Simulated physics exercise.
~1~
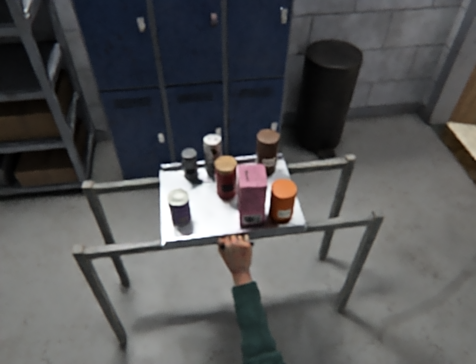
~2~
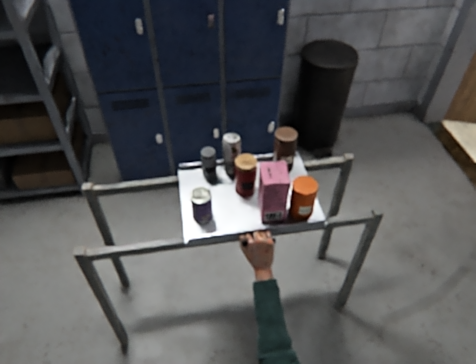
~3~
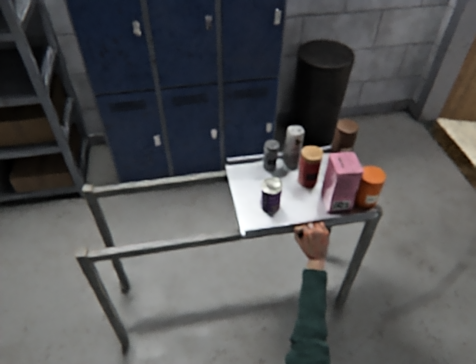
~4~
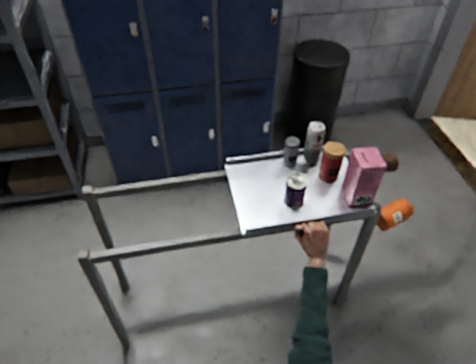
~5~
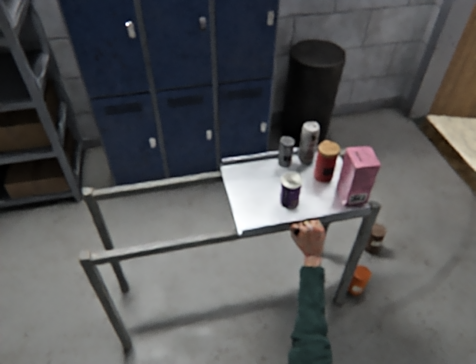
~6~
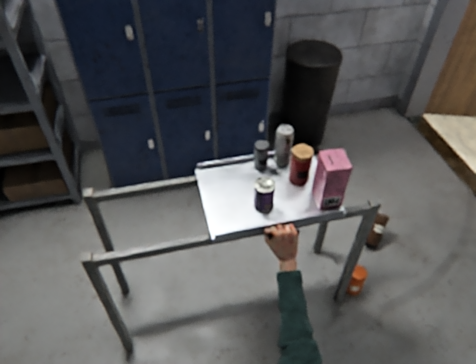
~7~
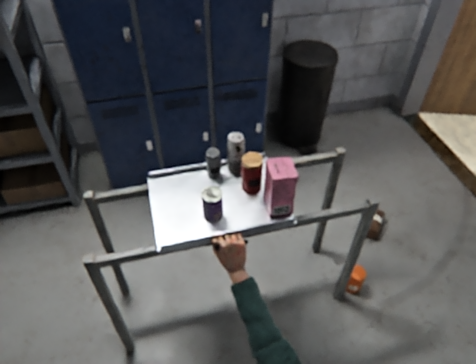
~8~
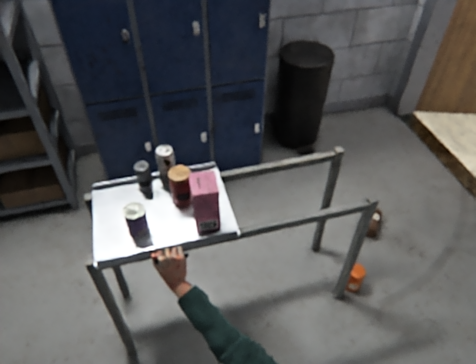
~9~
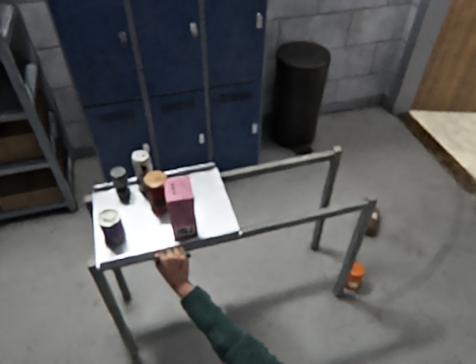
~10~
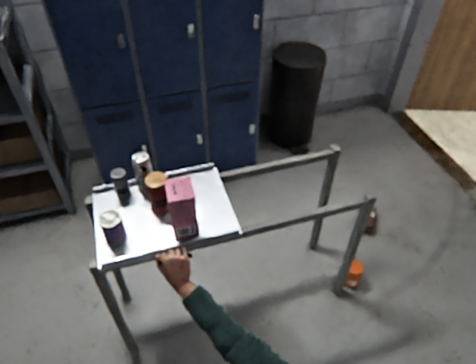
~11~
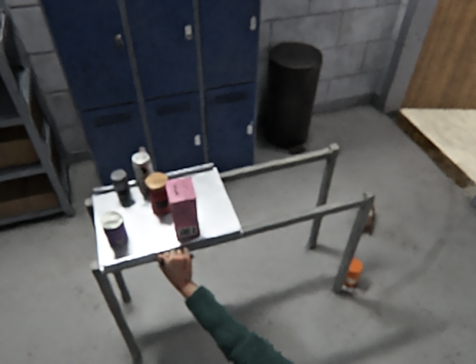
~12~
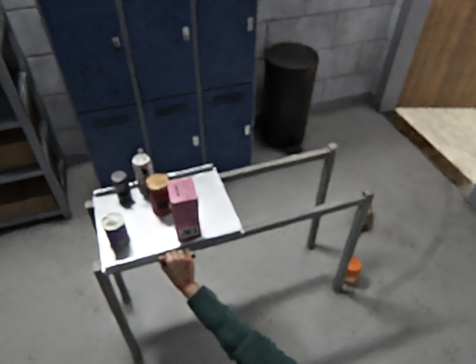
A white tray loaded with cans, jars and a pink carton rests midway along a metal frame in front of blue lockers, a green-sleeved hand gripping its near edge. The hand slides the tray to the right until it reaches the end of the frame. There the orange jar and a brown jar tip off the right side and drop to the floor. The hand then draws the tray back leftward, all the way to the far left end, with the other items still upright. The tray stays there, the hand on its edge, while the two fallen jars lie beneath the frame's right end.
